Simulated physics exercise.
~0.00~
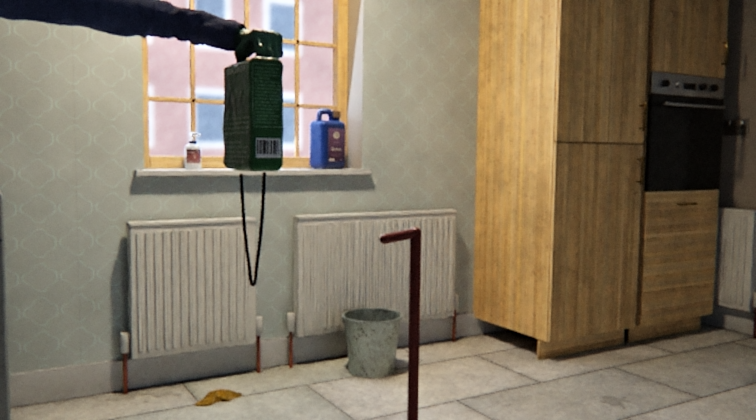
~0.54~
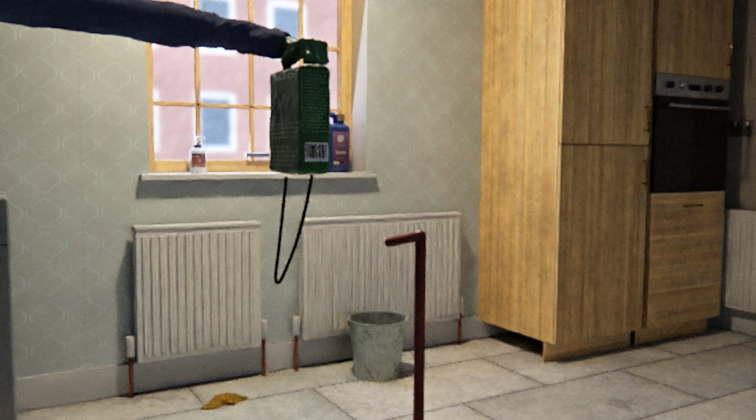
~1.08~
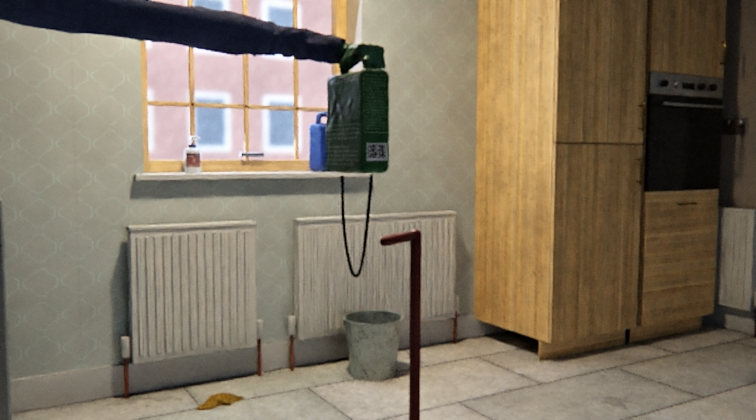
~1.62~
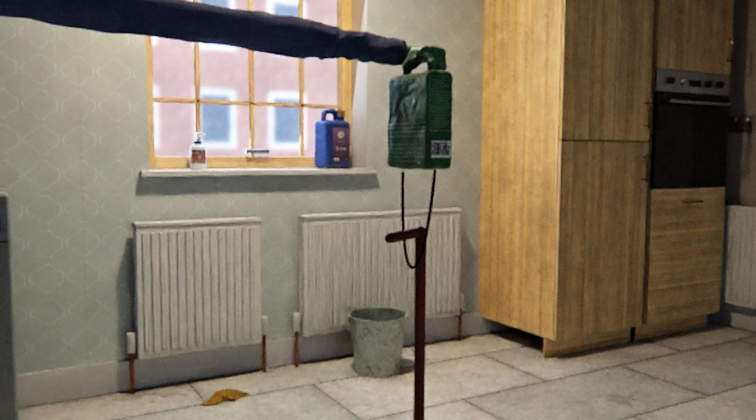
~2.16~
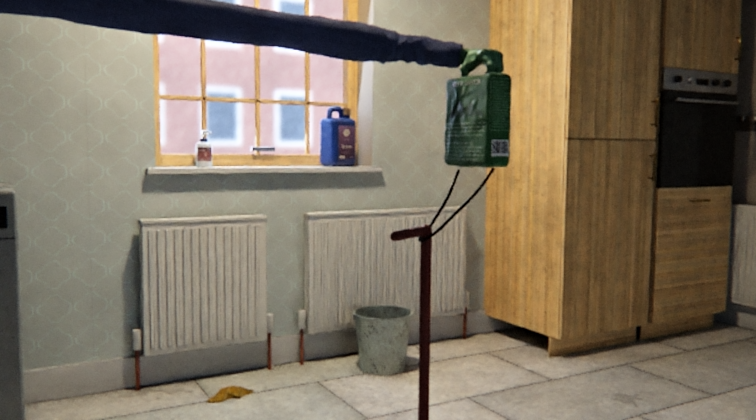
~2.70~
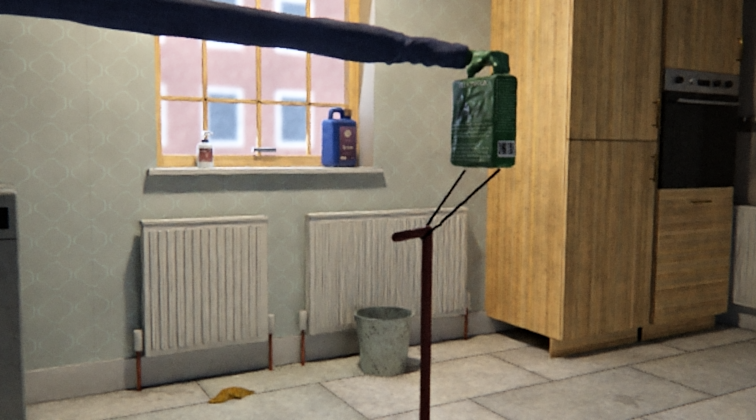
To begin with, a hand at the end of a dark-sleeved arm holds up a green bag, a thin dark loop hanging beneath it, in a kitchen with radiators, a window and wooden cupboards. The arm carries the bag steadily to the right, past the bottles on the windowsill, towards a short dark red post with a bar at its top. As the bag passes over the post, the dangling loop reaches the bar and catches. The bag moves on a little farther, drawing the loop slantwise. Finally, the loop is stretched tight from the post, and the hand stops with the snagged bag just beyond it.
